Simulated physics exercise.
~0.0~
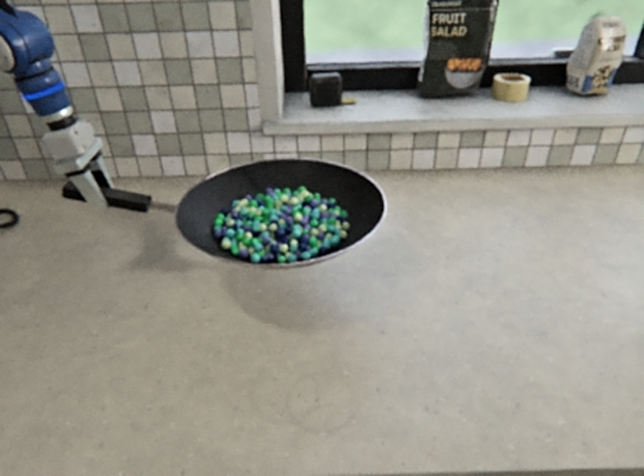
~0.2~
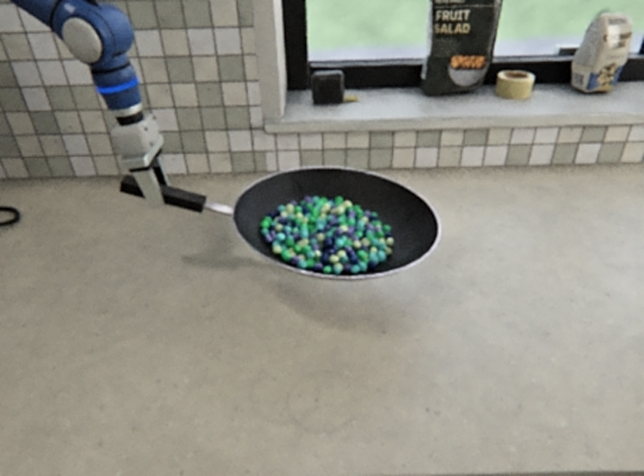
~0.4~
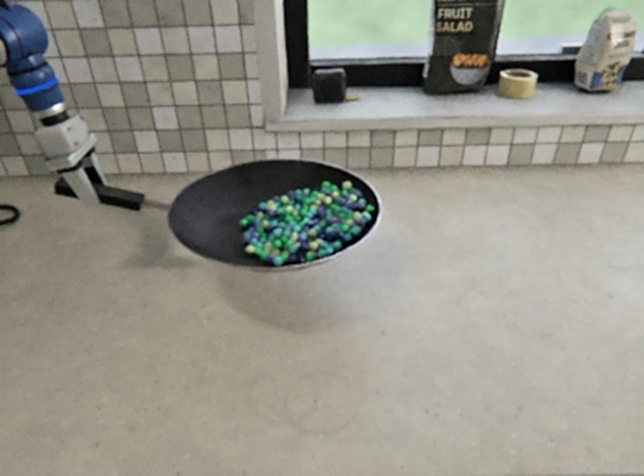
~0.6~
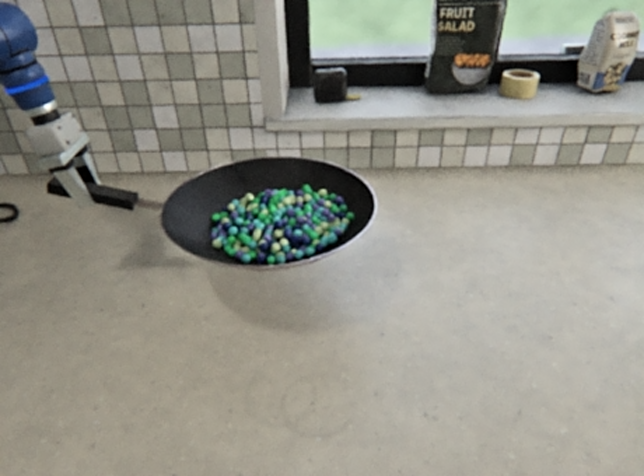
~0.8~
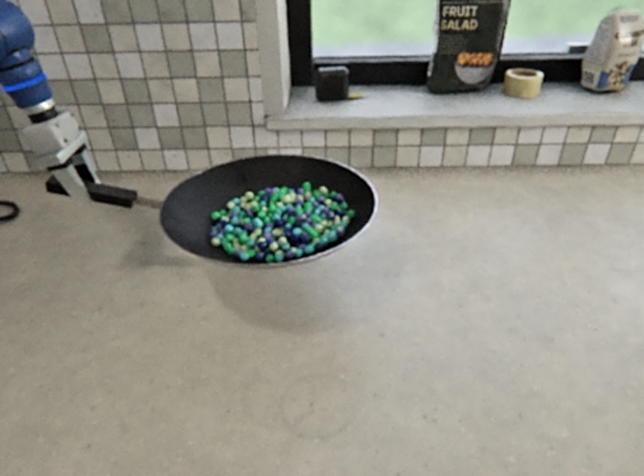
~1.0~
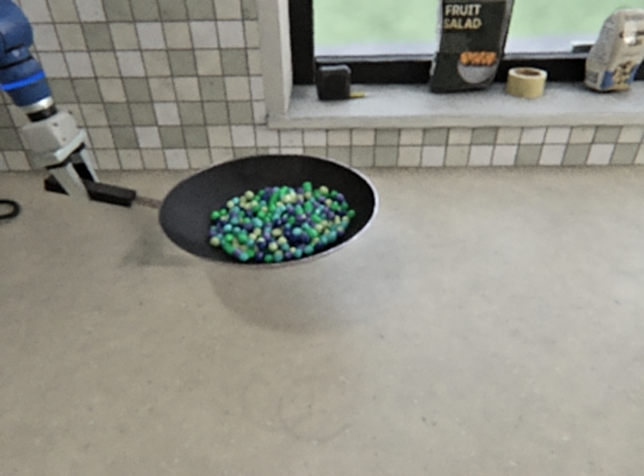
On a kitchen counter, a robot arm moves a wok of green and blue sweets right, then back left, holding it still.
